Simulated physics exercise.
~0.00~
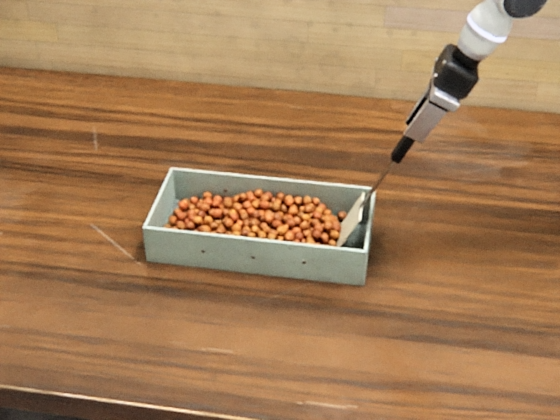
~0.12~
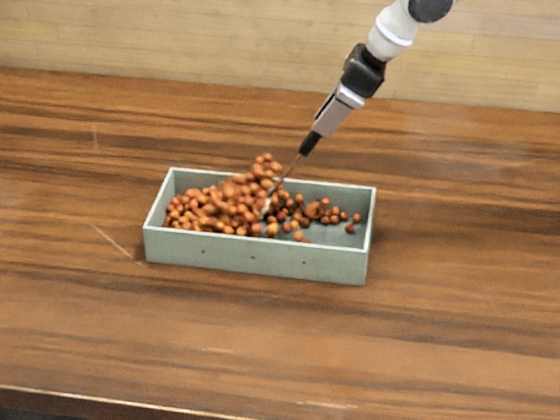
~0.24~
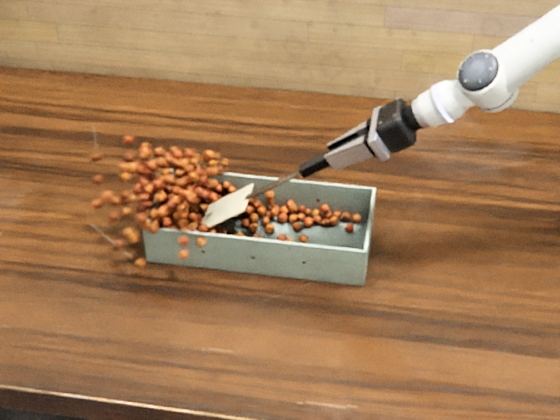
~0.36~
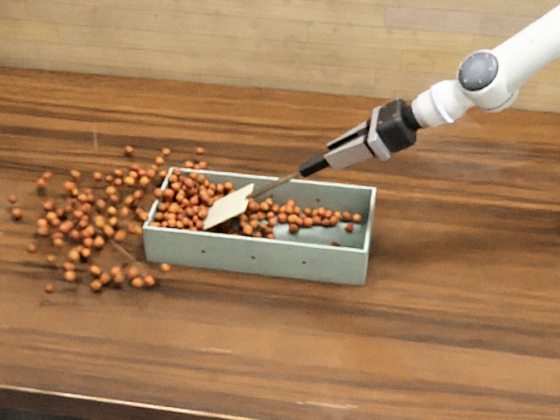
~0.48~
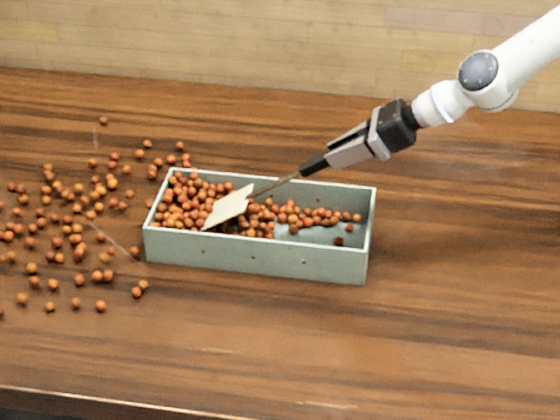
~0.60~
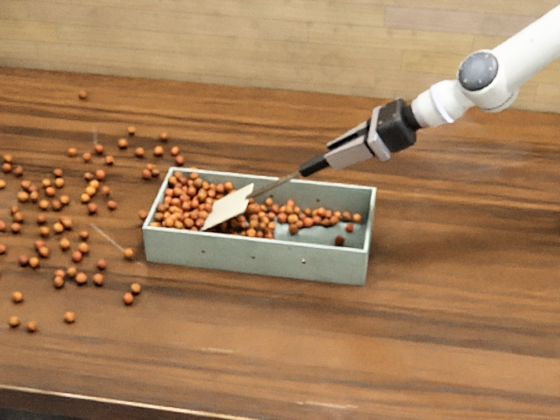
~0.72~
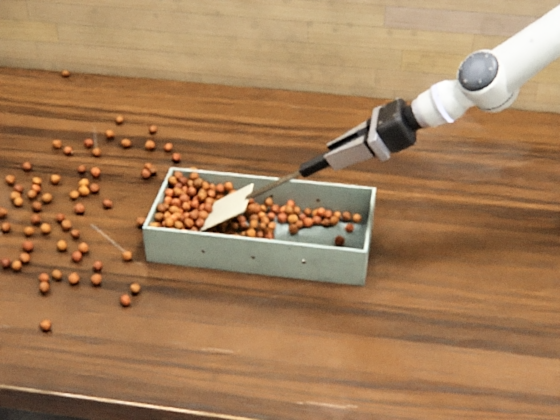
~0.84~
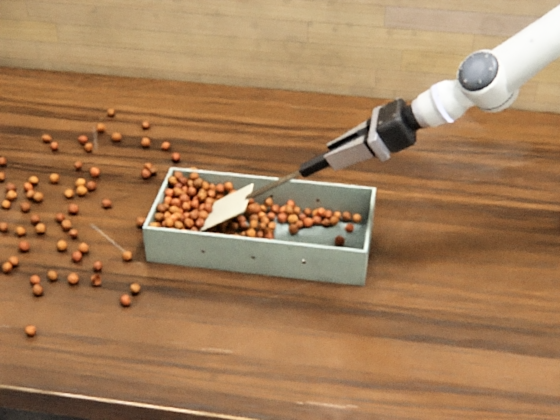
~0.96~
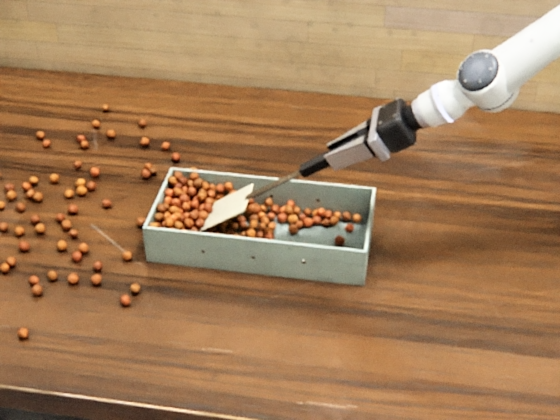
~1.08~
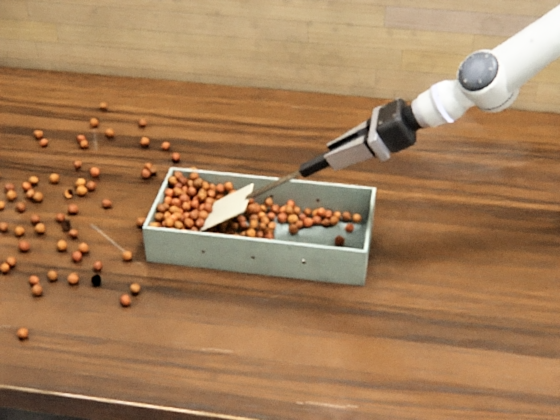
A white and black robot arm reaches in from the upper right, holding a turner in a pale green tray of reddish-brown hazelnuts on a striped wooden table, seen from above at an angle. The blade starts at the tray's right end and sweeps left, piling the nuts into a heap. The arm then tilts the turner flatter and stops abruptly left of the middle, flinging many nuts over the left end. They scatter and roll across the table while the turner holds still. Finally, dozens lie spread out on the left, though most remain in the tray.
